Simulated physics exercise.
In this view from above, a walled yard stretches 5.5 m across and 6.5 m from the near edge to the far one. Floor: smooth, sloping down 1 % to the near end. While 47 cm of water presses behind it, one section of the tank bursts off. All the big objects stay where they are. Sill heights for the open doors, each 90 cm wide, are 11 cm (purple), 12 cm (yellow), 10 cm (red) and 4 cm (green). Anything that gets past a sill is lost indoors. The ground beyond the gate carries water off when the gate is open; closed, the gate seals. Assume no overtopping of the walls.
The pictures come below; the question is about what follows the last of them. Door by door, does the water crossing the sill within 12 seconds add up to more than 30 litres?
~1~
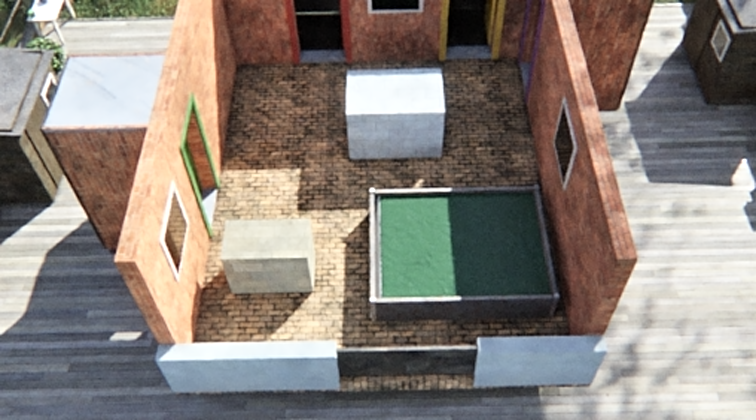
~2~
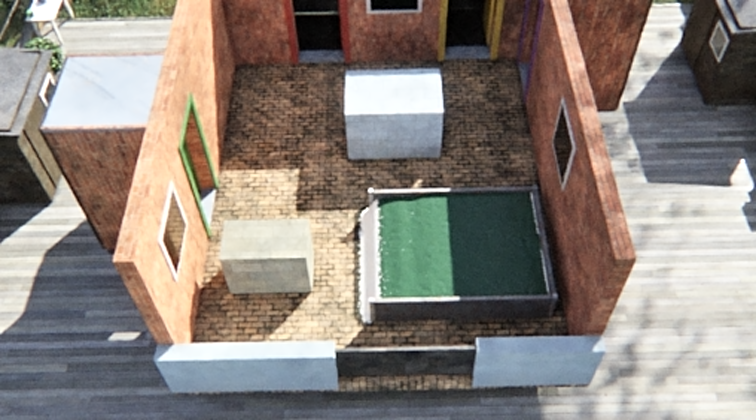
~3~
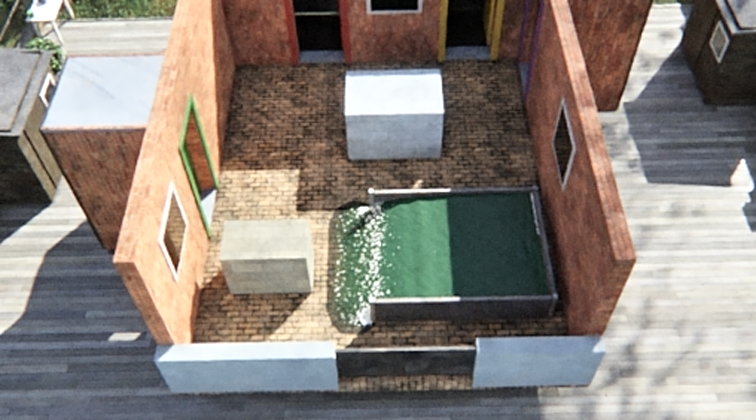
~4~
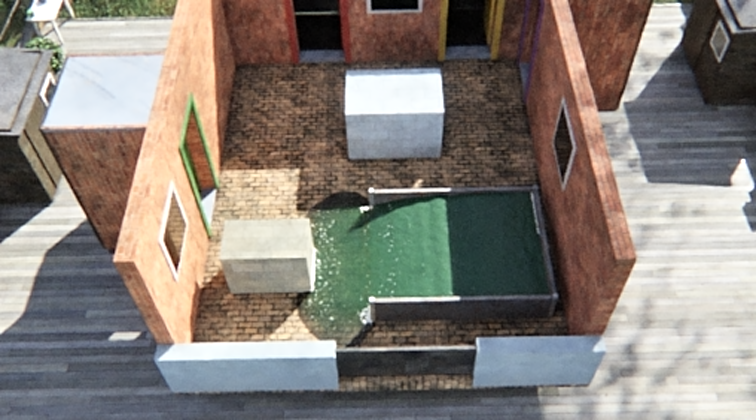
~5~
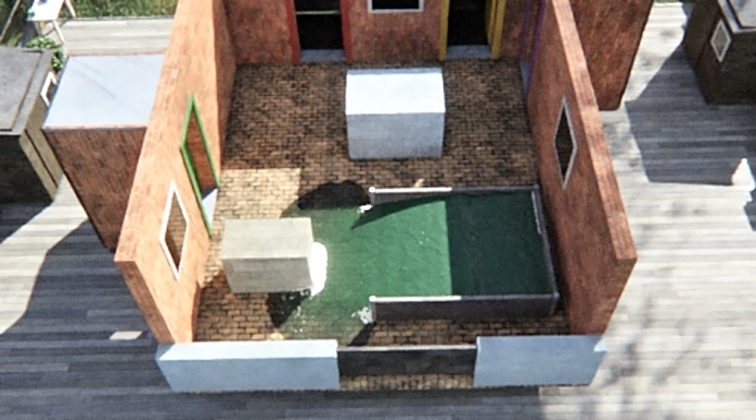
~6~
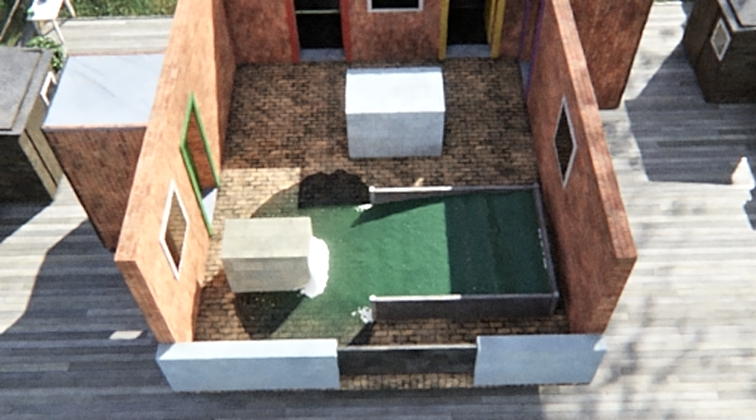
Door by door: The purple door: No; the yellow door: No; the red door: No; the green door: Yes.
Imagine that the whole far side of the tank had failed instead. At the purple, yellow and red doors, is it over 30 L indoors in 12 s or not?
Door by door - purple: Out of bounds, yellow: Out of bounds, red: Within bounds.
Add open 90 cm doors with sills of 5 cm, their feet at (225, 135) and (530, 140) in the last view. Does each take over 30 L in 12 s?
The first doorway goes beyond and the second stays inside.
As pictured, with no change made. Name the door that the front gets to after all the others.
It would be the purple one.
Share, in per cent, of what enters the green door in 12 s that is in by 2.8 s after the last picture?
Around 70 percent.
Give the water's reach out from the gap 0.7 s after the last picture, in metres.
About 3.2 m.
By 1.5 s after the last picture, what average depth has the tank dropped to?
Some 22 cm on average.
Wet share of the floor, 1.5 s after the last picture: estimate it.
I'd guess around 35 %.
Then, 0.7 s after the last picture water covers 30 % of the floor and is deepest (34 cm) near (320, 269); purple door not reached, yellow door not reached, red door not reached, green door 11 cm at the sill, 8 L in.
Then, 1.5 s after the last picture water covers 35 % of the floor and is deepest (34 cm) near (191, 368); purple door not reached, yellow door not reached, red door not reached, green door 13 cm at the sill, 68 L in.
Then, 2.8 s after the last picture water covers 55 % of the floor and is deepest (28 cm) near (203, 367); purple door not reached, yellow door not reached, red door not reached, green door 16 cm at the sill, 165 L in.
Then, 6.3 s after the last picture water covers 80 % of the floor and is deepest (14 cm) near (544, 360); purple door 11 cm at the sill, 0 L in, yellow door 4 cm at the sill, 0 L in, red door 11 cm at the sill, 10 L in, green door 7 cm at the sill, 219 L in.
Then, 11.3 s after the last picture water covers 95 % of the floor and is deepest (12 cm) near (529, 200); purple door 7 cm at the sill, 4 L in, yellow door 6 cm at the sill, 0 L in, red door 4 cm at the sill, 12 L in, green door 7 cm at the sill, 239 L in.
